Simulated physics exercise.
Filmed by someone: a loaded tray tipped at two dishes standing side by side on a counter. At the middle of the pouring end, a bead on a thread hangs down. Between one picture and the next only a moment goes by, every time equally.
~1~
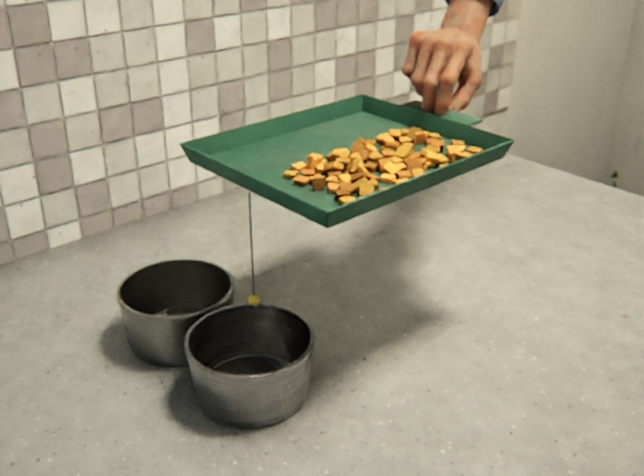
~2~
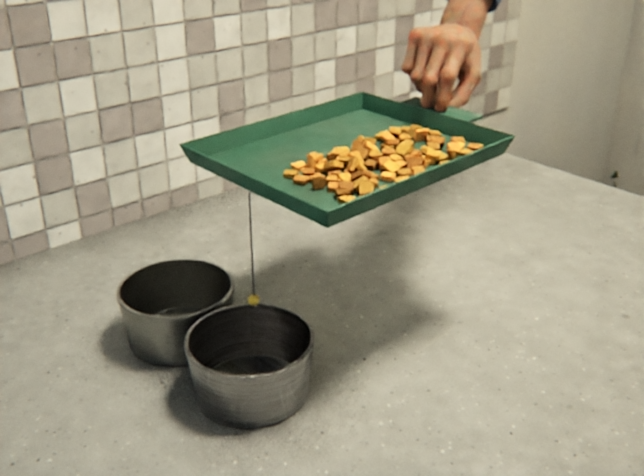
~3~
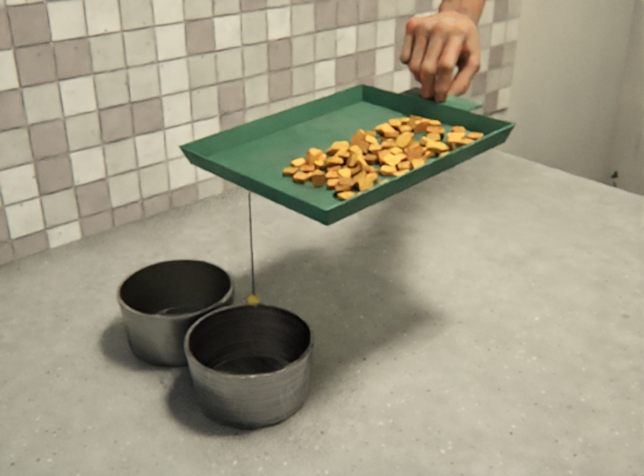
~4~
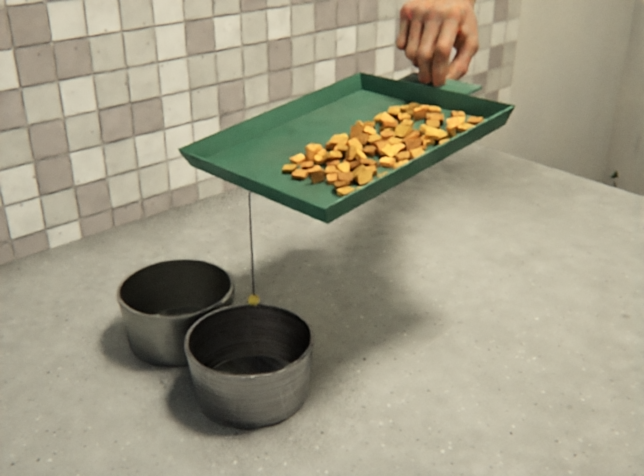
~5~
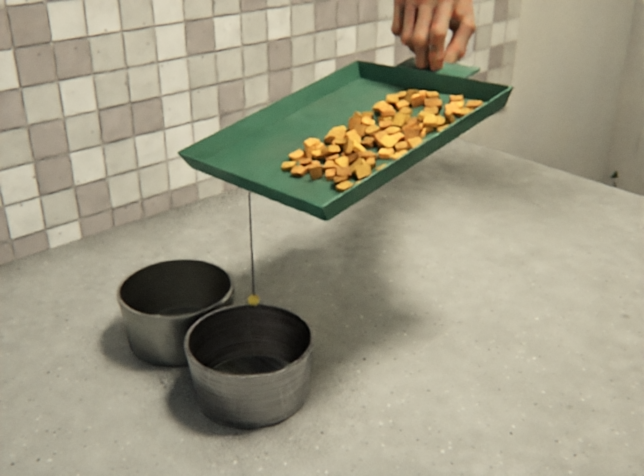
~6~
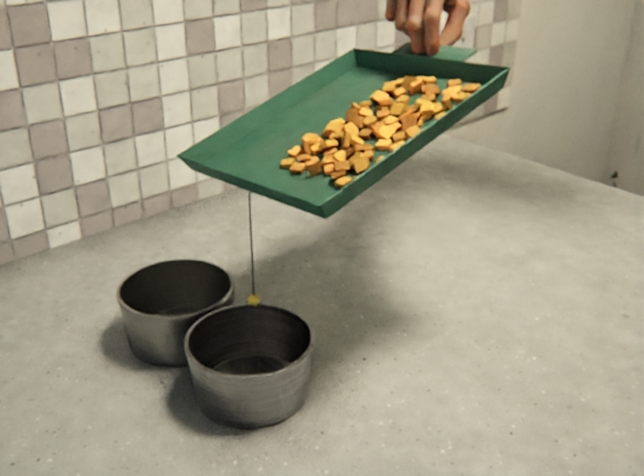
A green tray loaded with golden-brown cereal squares starts out level above two dark metal dishes on a grey counter, held by a hand at its far end. The hand lifts that end steadily, slanting the tray toward its lower left corner, while the dishes and the hanging bead stay still.
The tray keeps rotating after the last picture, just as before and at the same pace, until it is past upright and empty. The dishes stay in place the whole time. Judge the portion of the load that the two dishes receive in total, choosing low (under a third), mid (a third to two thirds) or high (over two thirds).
High, over two thirds.
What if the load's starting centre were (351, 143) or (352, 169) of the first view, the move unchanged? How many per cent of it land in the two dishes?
First try 90 %, second try 90 %.
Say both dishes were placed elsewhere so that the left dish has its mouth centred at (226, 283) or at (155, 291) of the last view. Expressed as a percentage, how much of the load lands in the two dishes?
Trial 1 near 60 percent, trial 2 near 80 percent.
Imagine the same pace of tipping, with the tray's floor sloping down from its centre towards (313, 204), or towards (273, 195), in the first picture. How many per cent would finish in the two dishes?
20 % and 50 %.
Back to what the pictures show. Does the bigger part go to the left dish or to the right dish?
In the end, more sits in the leftmost one.
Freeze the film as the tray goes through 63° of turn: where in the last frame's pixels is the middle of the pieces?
Around (234, 168).
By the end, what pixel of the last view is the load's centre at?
Around (189, 340).
Just after the last frame, tray tipped steeply; almost all on the tray; about a tenth in the air.
A moment on, tray tipped past a quarter turn; about a tenth on the tray; about a tenth in the right dish; roughly half in the left dish; about a tenth outside both; roughly a third in the air.
Further on, tray tipped past a quarter turn; roughly a quarter in the right dish; roughly two thirds in the left dish; about a tenth outside both; just a few in the air.
When it is over, tray tipped past a quarter turn; roughly a quarter in the right dish; roughly two thirds in the left dish; about a tenth outside both; just a few in the air.
